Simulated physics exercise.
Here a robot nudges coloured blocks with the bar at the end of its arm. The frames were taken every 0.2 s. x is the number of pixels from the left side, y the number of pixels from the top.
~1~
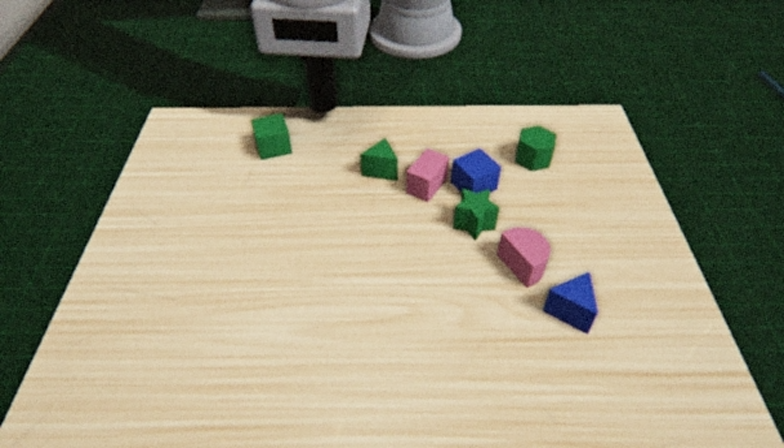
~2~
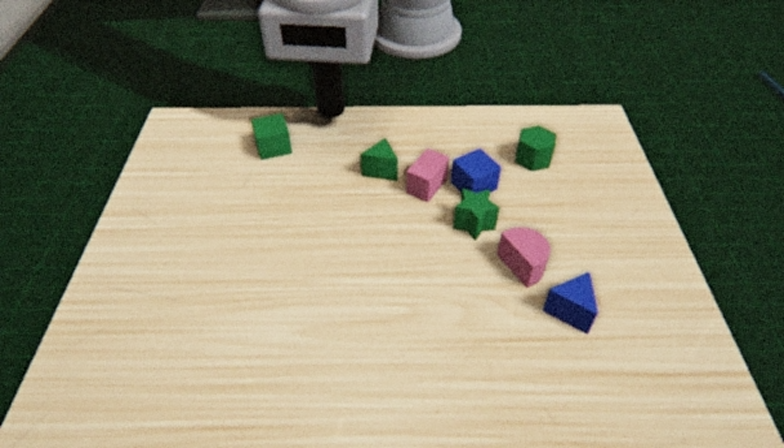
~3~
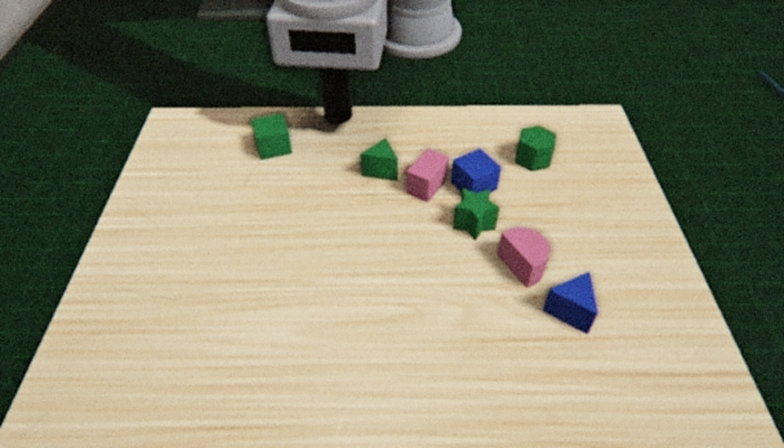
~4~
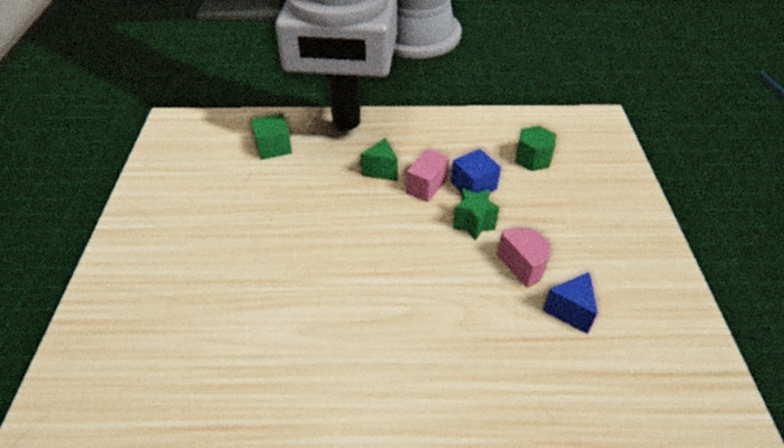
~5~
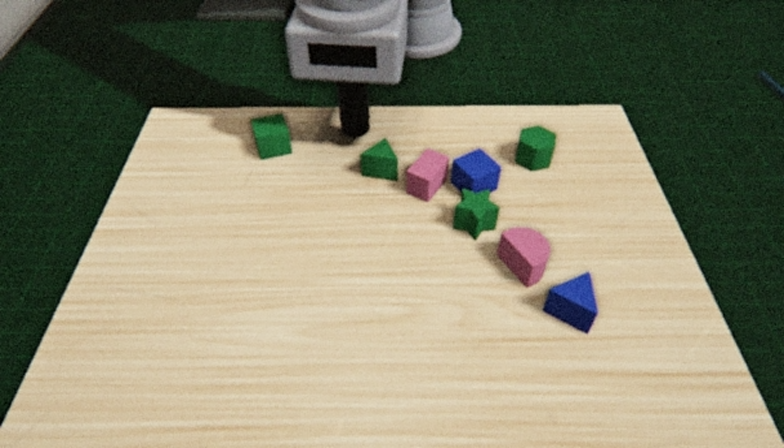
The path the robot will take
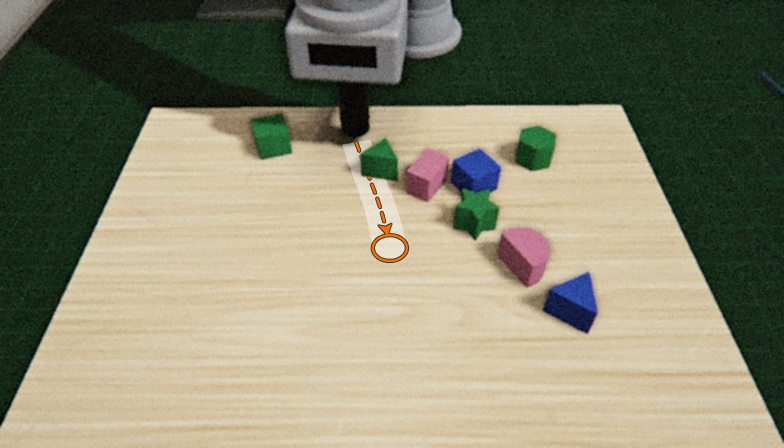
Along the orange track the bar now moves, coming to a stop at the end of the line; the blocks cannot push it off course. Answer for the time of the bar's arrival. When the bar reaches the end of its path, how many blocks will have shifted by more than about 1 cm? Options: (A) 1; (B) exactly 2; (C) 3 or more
The answer is B.
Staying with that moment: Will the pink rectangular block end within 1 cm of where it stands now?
Answer: No.
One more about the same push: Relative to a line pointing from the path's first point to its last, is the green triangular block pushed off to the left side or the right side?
Well, taking the path from its start to its end as straight ahead, the green triangular block moves to the left.
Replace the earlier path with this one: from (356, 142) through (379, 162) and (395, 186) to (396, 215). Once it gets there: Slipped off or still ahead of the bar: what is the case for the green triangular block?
At that point it is up front.
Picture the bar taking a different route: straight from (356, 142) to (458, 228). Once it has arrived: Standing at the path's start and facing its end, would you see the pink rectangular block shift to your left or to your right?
Off to the left side.
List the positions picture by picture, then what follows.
The first frame shows lower end of the bar at (324, 105), tops of blocks, green triangular block at (381, 150), pink rectangular block at (428, 163), green star-shaped block at (477, 202).
The second frame shows bar at (331, 111), blocks as before.
The third frame shows bar at (338, 117), blocks as before.
The fourth frame shows bar at (347, 123), blocks as before.
The fifth frame shows bar at (355, 130), green triangular block at (381, 150), pink rectangular block at (428, 163), green star-shaped block at (477, 202).
The drawn path runs from (356, 142) via (368, 173) and (380, 208), ending at (390, 248).
What follows on the original path. One third of the way, bar at (367, 161); green triangular block at (391, 160), turned 25° anticlockwise.
Two thirds of the way, bar at (380, 196); green triangular block at (407, 179), turned 55° anticlockwise; pink rectangular block at (440, 167), turned 40° anticlockwise.
At the end, bar at (390, 235); green triangular block at (407, 179), turned 55° anticlockwise; pink rectangular block at (440, 167), turned 40° anticlockwise; green star-shaped block not moved.
